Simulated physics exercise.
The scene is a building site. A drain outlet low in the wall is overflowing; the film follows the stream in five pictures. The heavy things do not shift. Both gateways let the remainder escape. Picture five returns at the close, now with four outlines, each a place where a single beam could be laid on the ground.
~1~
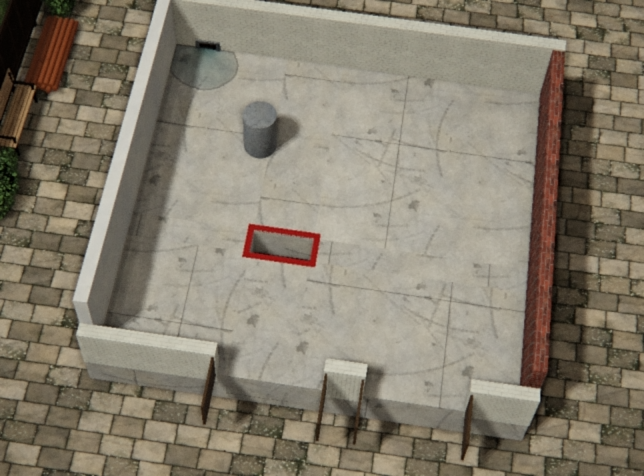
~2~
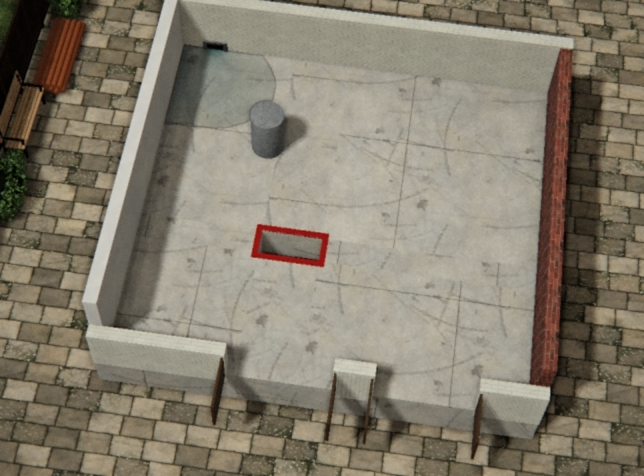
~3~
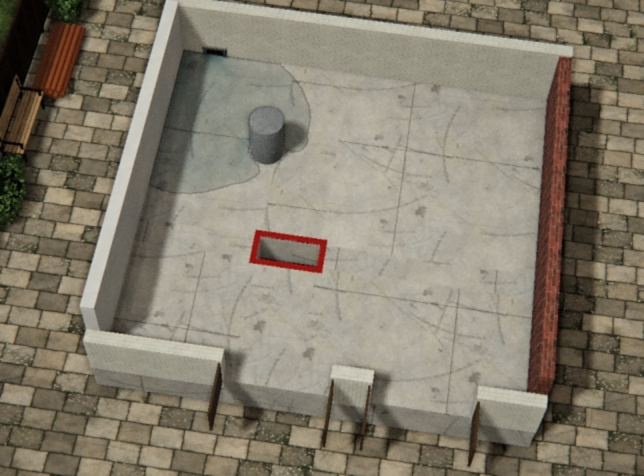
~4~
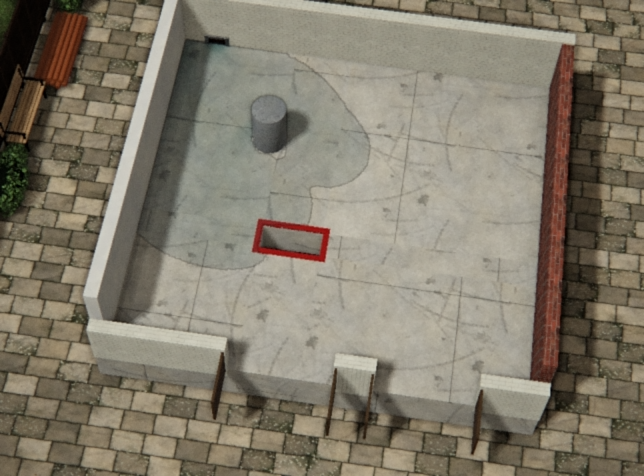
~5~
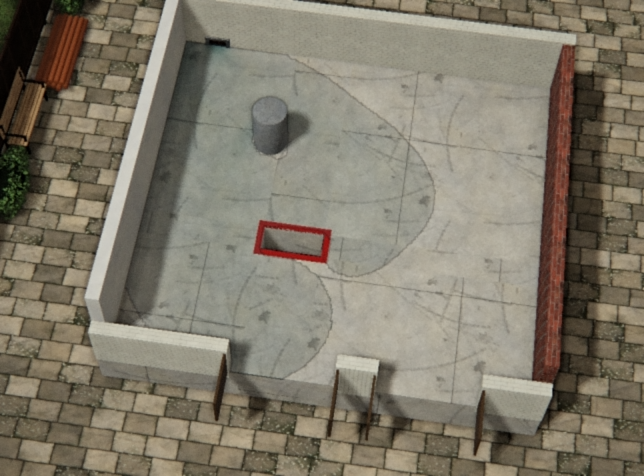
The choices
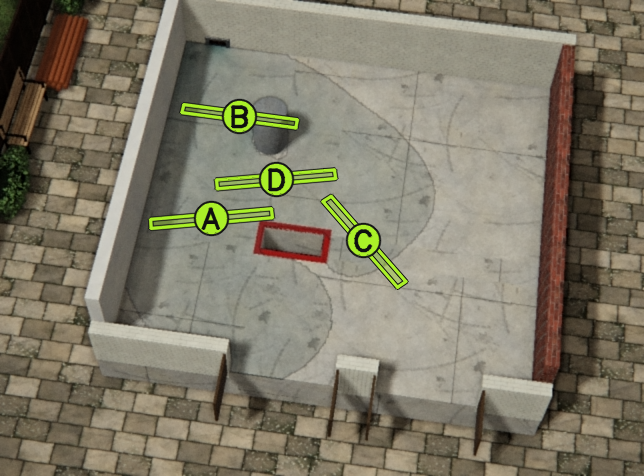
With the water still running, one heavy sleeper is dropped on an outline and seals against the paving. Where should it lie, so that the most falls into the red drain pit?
C.
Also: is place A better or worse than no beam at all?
Place A is worse.
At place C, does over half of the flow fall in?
No.
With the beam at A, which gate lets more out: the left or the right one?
The right gate.
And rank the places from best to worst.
The order is C, A, B, D.
In lime, A from (150, 223) to (271, 213); B from (182, 108) to (296, 123); C from (327, 198) to (401, 284); D from (216, 184) to (335, 174).
For place A, about 15 % of the stream goes into the red drain pit, about 84 % out by the gates.
For place B, about 8 % of the stream goes into the red drain pit, about 92 % out by the gates.
For place C, about 29 % of the stream goes into the red drain pit, about 70 % out by the gates.
For place D, about 3 % of the stream goes into the red drain pit, about 97 % out by the gates.
